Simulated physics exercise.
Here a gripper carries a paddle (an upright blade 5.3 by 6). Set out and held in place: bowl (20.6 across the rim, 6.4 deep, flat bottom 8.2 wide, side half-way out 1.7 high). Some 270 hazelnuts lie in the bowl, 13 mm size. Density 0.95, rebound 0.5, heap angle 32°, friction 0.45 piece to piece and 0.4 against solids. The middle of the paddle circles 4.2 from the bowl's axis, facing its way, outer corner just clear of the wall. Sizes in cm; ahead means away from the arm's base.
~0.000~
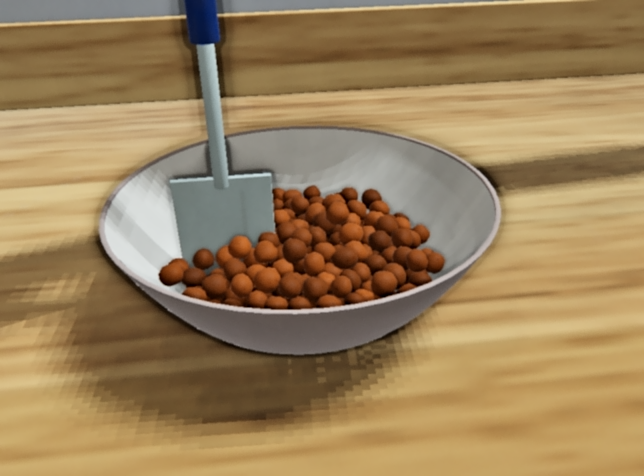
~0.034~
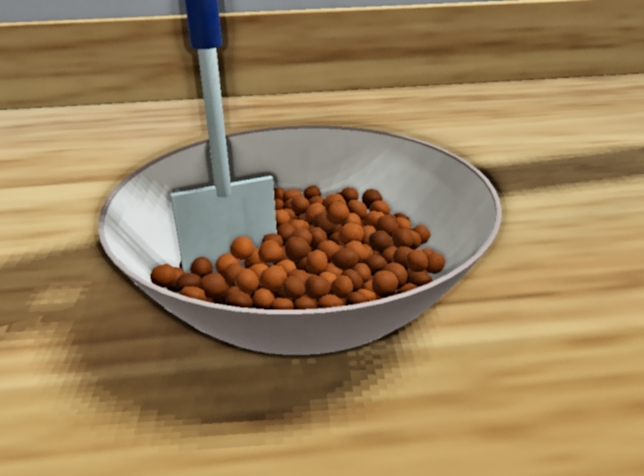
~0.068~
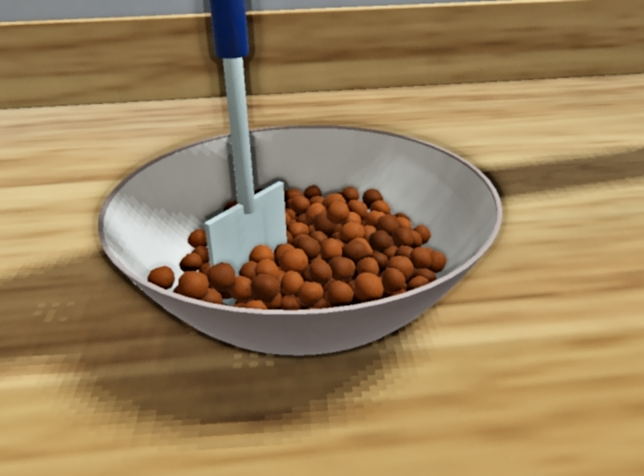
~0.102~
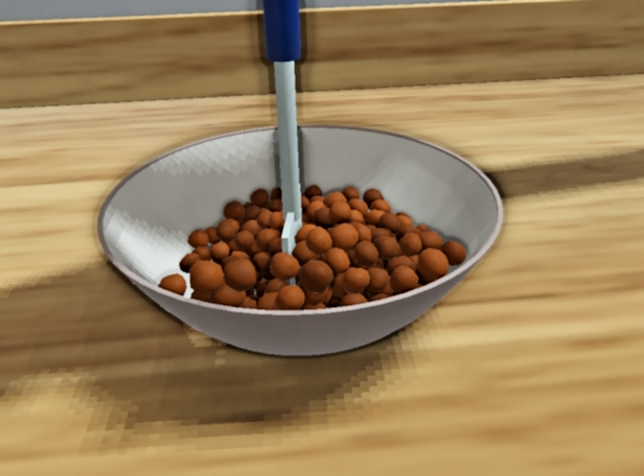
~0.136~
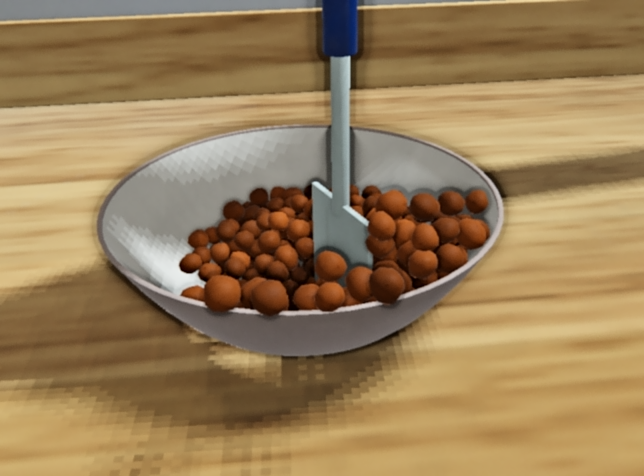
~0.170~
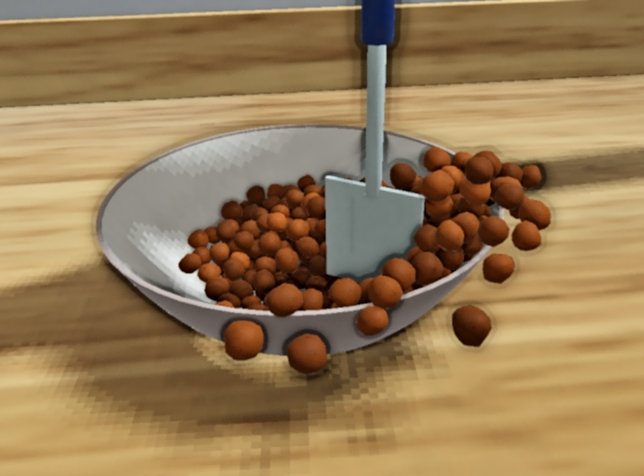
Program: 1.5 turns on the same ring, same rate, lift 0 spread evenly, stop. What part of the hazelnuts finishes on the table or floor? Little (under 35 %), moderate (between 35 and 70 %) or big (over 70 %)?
Share on the table or floor: Moderate (between 35 and 70 %).
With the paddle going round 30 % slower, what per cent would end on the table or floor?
Then about 25 per cent.
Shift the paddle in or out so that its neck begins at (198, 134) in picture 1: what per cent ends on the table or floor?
About 45 per cent.
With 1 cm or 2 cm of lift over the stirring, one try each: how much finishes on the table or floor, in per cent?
Some 40 and 30 per cent.
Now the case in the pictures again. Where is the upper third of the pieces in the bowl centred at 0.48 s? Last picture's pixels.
Around (260, 286).
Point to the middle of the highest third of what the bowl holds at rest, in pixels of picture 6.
Around (347, 225).
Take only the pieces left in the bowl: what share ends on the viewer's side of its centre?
Some 45 per cent.
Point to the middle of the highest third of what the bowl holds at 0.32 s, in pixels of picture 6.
Around (231, 159).
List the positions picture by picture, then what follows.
The first frame shows the paddle neck at (218, 151), 0° round; upper third of the load around (316, 243), from x 170 to 435, top at y 195; 267 in the bowl.
The second frame shows the paddle neck at (219, 158), 14° round; upper third of the load around (315, 250), from x 165 to 435, top at y 195.
The third frame shows the paddle neck at (243, 173), 47° round; upper third of the load around (314, 265), from x 160 to 435, top at y 195.
The fourth frame shows the paddle neck at (290, 180), 80° round; upper third of the load around (337, 262), from x 175 to 455, top at y 195.
The fifth frame shows the paddle neck at (341, 174), 113° round; upper third of the load around (390, 243), from x 190 to 475, top at y 195; 264 in the bowl, 3 in flight or on the tool.
The sixth frame shows the paddle neck at (374, 158), 146° round; upper third of the load around (435, 215), from x 190 to 535, top at y 160; 254 in the bowl, 13 in flight or on the tool.
After 0.32 s, 296° round, highest piece 11 above the table; 195 in the bowl, 27 on the table or floor, 45 in flight or on the tool.
After 0.48 s, 86° round, highest piece 13 above the table; 161 in the bowl, 86 on the table or floor, 20 in flight or on the tool.
After 0.76 s, 180° round, highest piece 5 above the table; 138 in the bowl, 127 on the table or floor, 2 in flight or on the tool.
After 1.46 s, 180° round, highest piece 5 above the table; 138 in the bowl, 129 on the table or floor.
In the end, 138 in the bowl, 129 on the table or floor. That is 48 % on the table or floor.
